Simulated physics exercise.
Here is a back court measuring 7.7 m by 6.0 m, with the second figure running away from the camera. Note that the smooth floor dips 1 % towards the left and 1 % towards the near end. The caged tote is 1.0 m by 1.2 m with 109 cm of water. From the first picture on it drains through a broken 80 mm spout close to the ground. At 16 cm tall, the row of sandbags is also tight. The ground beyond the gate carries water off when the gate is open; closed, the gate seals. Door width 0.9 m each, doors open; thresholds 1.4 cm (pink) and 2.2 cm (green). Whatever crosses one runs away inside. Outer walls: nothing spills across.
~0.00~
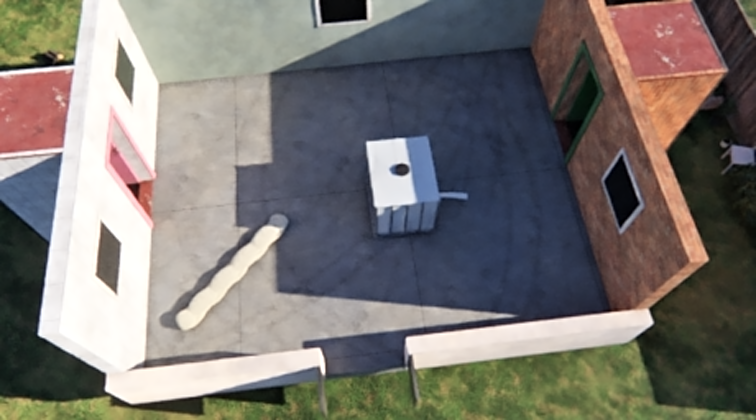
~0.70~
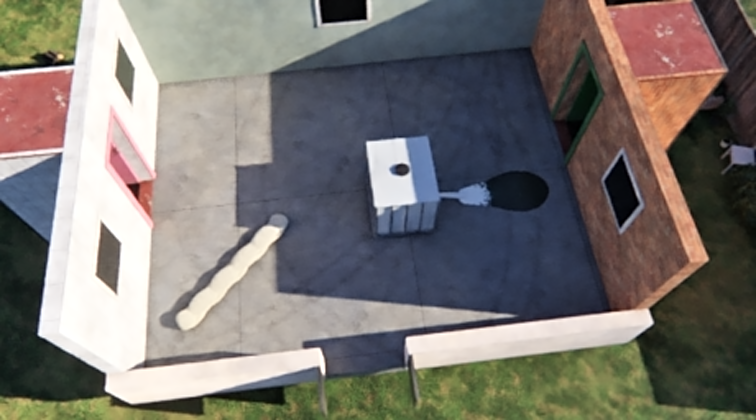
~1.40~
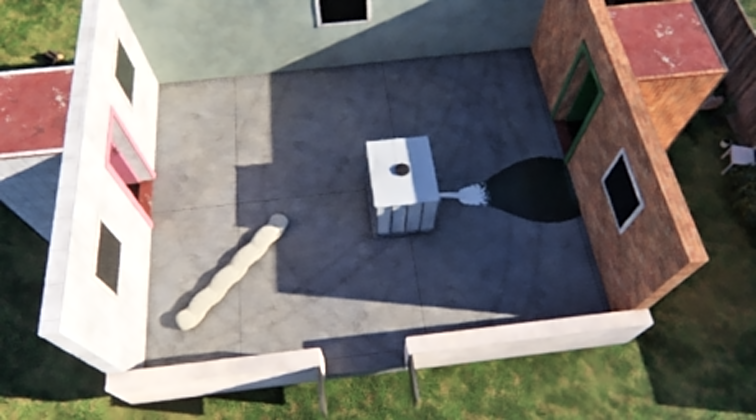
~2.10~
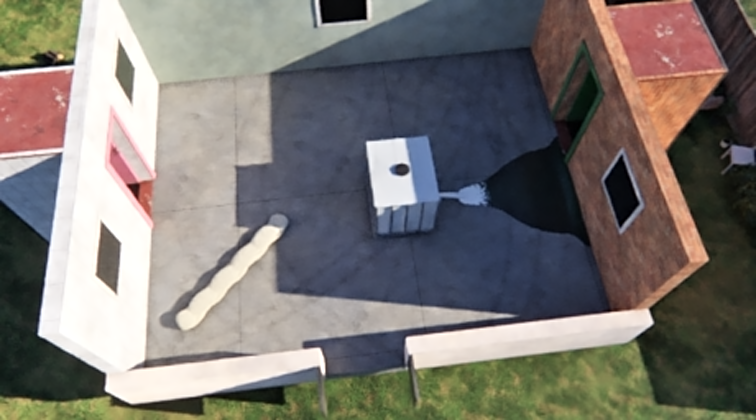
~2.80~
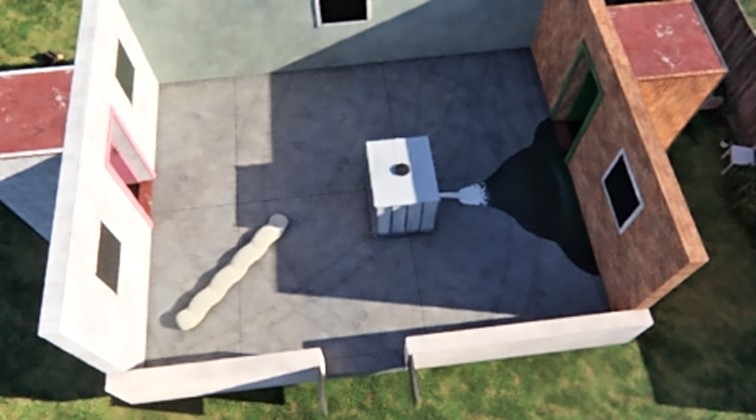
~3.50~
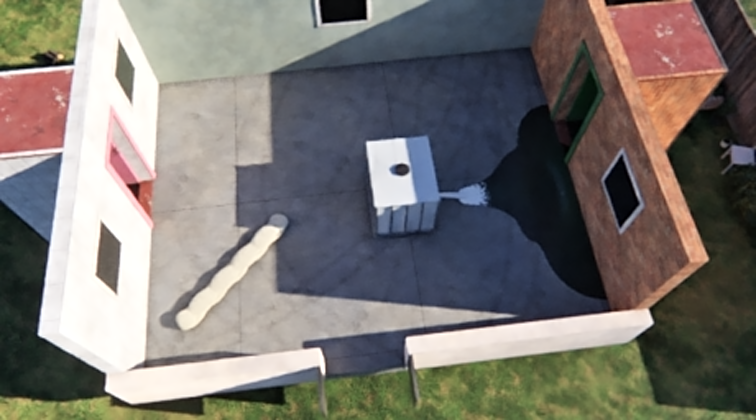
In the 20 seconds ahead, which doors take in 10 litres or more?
Pink door no, green door no.
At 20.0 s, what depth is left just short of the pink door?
About 0.0 cm deep.
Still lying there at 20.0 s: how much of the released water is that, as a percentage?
Share: Close to 94 %.
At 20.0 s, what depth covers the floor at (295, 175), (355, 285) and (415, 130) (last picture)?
In turn they read 0.6, 0.8 and 0.8 centimetres.
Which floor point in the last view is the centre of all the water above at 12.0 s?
Close to (504, 218) in the last picture.
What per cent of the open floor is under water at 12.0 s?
Near 35 per cent is wet.
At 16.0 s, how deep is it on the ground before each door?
Reading (cm) - pink: 0.0; green: 2.0.
After 5.0 s water covers 15 % of the floor and is deepest (6 cm) near (570, 190); pink door not reached, green door 2.1 cm at the sill, 0 L in.
After 8.0 s water covers 25 % of the floor and is deepest (6 cm) near (570, 190); pink door not reached, green door 2.1 cm at the sill, 0 L in.
After 12.0 s water covers 35 % of the floor and is deepest (5 cm) near (568, 182); pink door not reached, green door 2.1 cm at the sill, 1 L in.
After 16.0 s water covers 45 % of the floor and is deepest (5 cm) near (558, 183); pink door not reached, green door 2 cm at the sill, 1 L in.
After 20.0 s water covers 55 % of the floor and is deepest (5 cm) near (561, 191); pink door not reached, green door 2 cm at the sill, 1 L in.
